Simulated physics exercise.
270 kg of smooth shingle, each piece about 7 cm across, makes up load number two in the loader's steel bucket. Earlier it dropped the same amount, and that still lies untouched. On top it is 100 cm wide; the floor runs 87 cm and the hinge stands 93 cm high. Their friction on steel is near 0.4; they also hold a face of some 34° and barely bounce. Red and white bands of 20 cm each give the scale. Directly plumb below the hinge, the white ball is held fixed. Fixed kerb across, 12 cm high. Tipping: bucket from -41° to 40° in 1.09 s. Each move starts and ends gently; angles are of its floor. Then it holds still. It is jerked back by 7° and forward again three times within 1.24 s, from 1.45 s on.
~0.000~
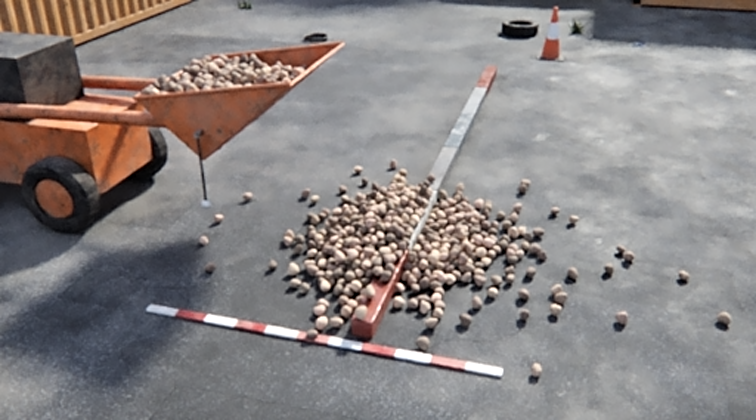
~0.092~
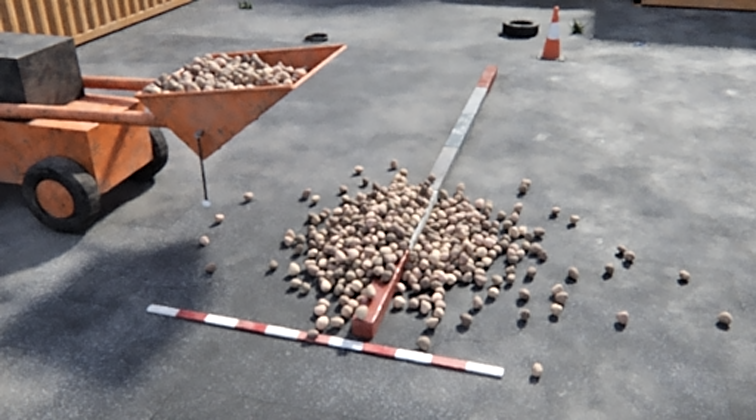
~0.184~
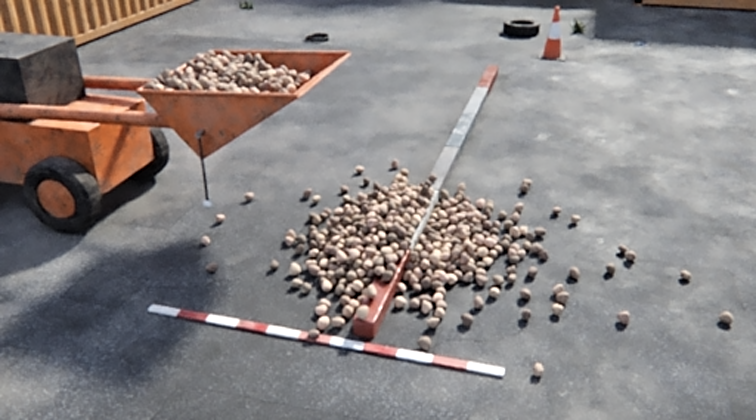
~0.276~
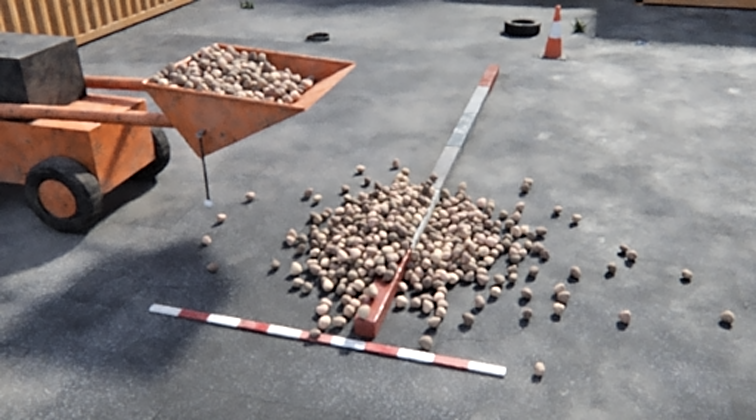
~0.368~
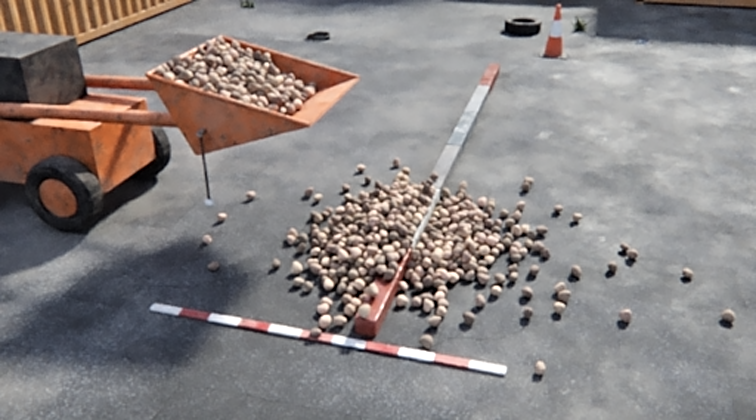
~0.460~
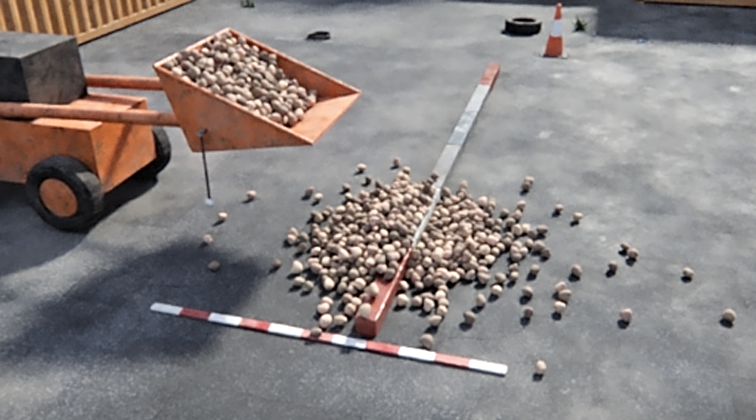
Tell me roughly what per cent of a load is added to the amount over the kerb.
Roughly 2 per cent of a load is added.
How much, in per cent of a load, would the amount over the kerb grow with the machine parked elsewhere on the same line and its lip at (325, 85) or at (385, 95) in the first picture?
20 % and 85 %.
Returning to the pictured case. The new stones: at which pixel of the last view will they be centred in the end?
I'd say close to (345, 219).
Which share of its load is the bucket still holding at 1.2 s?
Around 55 per cent of the load is still inside.
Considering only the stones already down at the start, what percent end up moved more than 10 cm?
I'd put it at about 5 per cent.
After 0.8 s the floor is at 28°; in per cent of one load, 100 in the bucket, 67 on this side of the kerb, 34 over the kerb; the foremost stones are at (631, 267).
After 1.2 s the floor is at 40°; in per cent of one load, 55 in the bucket, 112 on this side of the kerb, 34 over the kerb; the foremost stones are at (631, 267).
After 3.1 s the floor is at 40°; in per cent of one load, 0 in the bucket, 165 on this side of the kerb, 36 over the kerb; the foremost stones are at (631, 267).
After 5.6 s the floor is at 40°; in per cent of one load, 0 in the bucket, 165 on this side of the kerb, 36 over the kerb; the foremost stones are at (631, 267). Net gain over the kerb, 2.
